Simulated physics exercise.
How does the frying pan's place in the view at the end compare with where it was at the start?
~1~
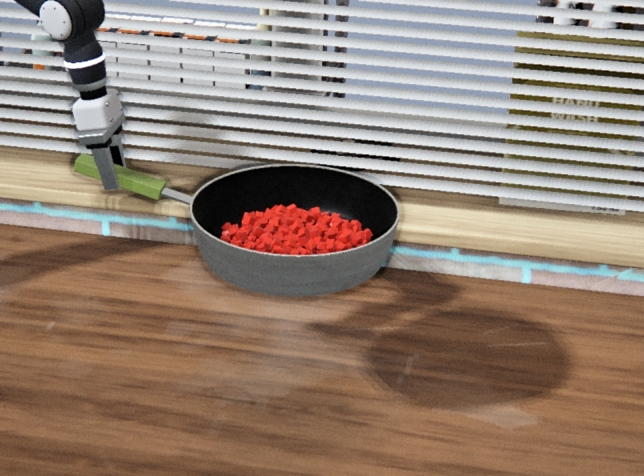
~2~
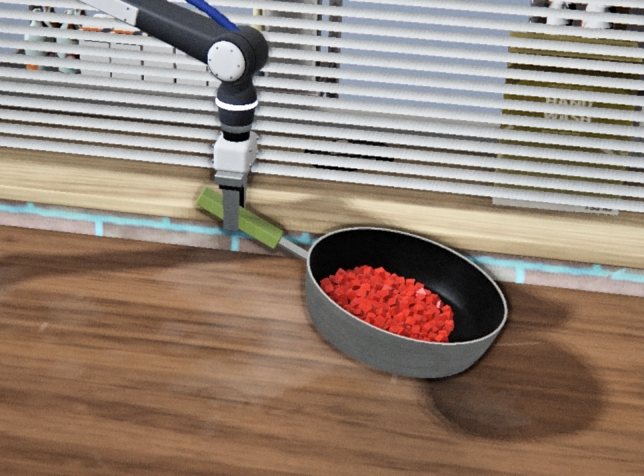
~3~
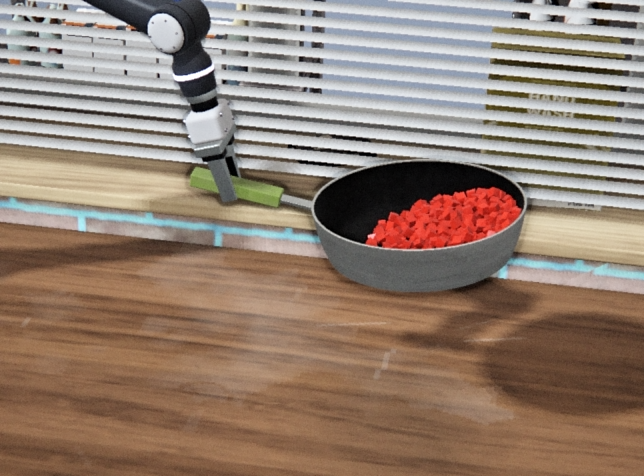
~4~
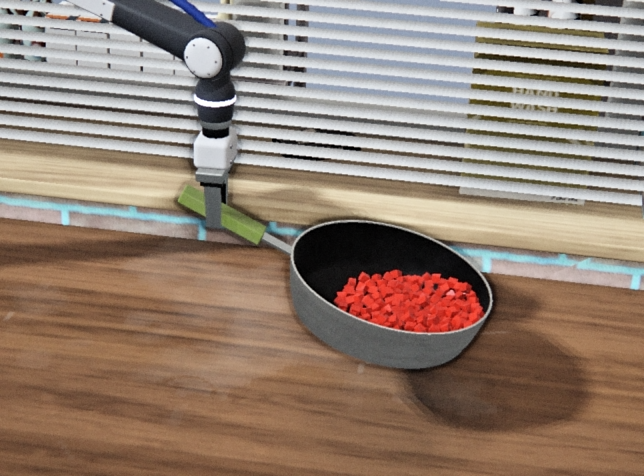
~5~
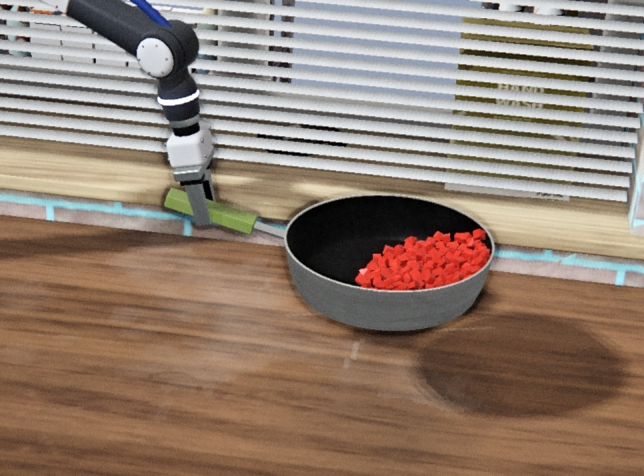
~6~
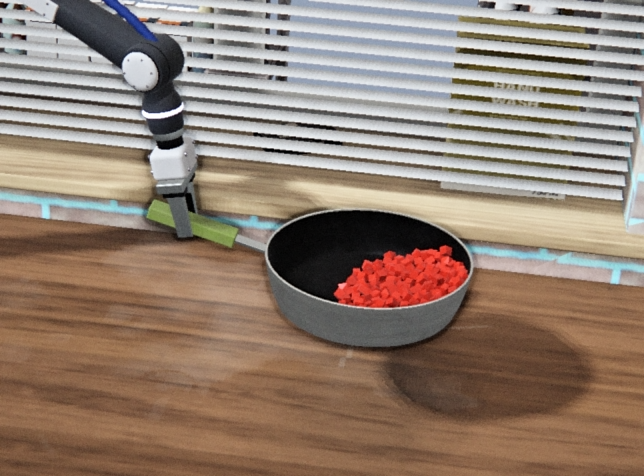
At the end the frying pan is farther to the right and lower in the view than it was at the start.
A robot arm moves a frying pan rightward, tilting it repeatedly, and its red pieces stay inside.
